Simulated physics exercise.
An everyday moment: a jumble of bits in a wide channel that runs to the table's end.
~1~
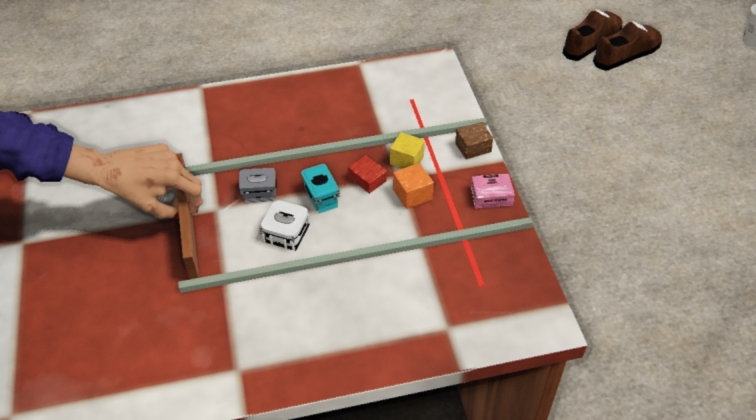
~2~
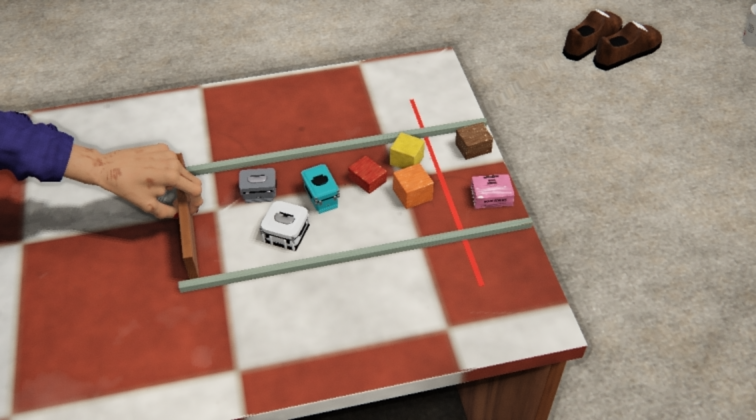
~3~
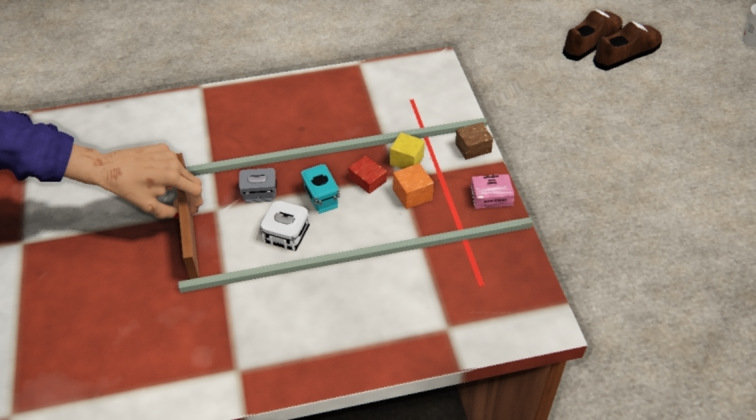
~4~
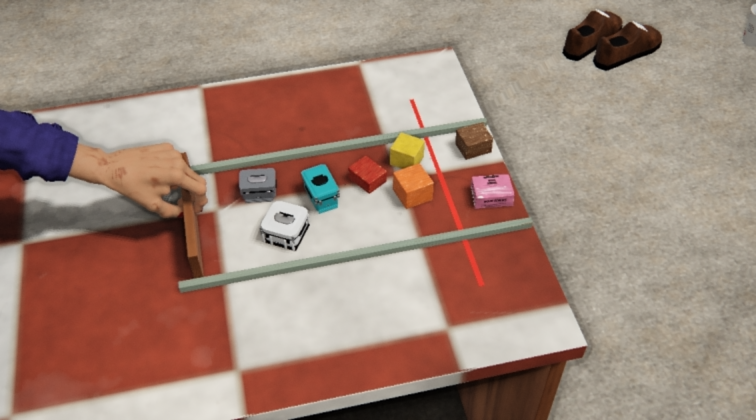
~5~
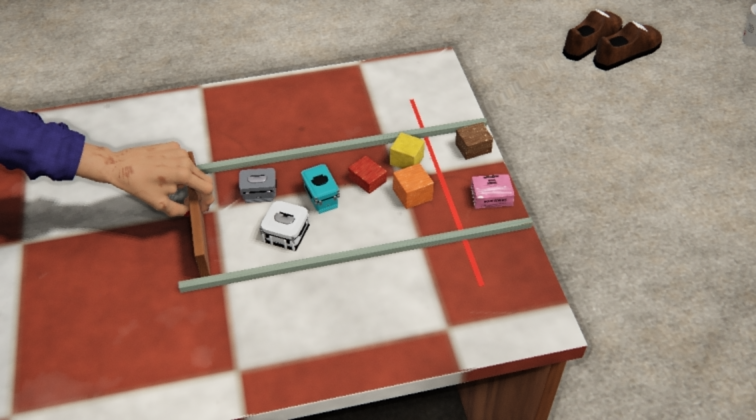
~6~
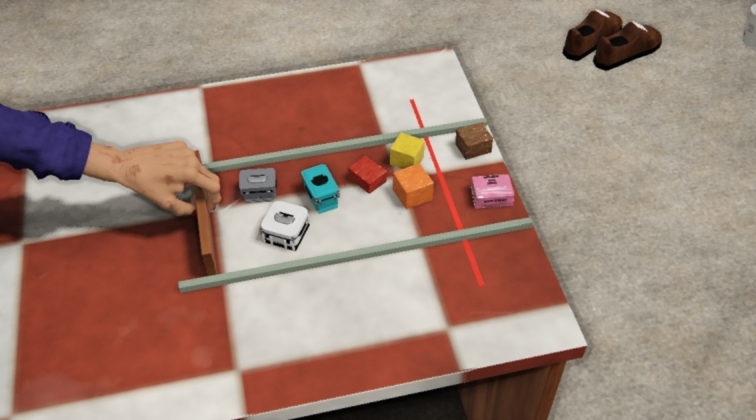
A hand sliding a wooden board slightly right between two rails on a checkered table, the coloured blocks and cases staying still.
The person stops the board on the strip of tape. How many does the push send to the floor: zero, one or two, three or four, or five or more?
The number that fall off is one or two.
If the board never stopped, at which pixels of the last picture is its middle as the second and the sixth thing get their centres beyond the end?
Near (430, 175) and (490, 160).
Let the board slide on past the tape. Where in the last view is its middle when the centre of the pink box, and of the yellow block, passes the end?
Near (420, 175) and (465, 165).
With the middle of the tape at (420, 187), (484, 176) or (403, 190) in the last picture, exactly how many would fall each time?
In that order 0, 5 and 0.
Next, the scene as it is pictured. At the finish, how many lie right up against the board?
It touches 3.
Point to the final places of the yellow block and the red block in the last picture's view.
The yellow block at (473, 132), the red block at (484, 155).
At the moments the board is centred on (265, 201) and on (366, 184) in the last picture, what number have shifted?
First 2, then 6.
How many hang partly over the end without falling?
Overhanging: 0.
Soon after, none off yet; brown block at rest near (474, 141); pink box at rest near (492, 191); yellow block at rest near (407, 152).
At rest, the number that fall off is one or two; fallen, pink box and brown block.
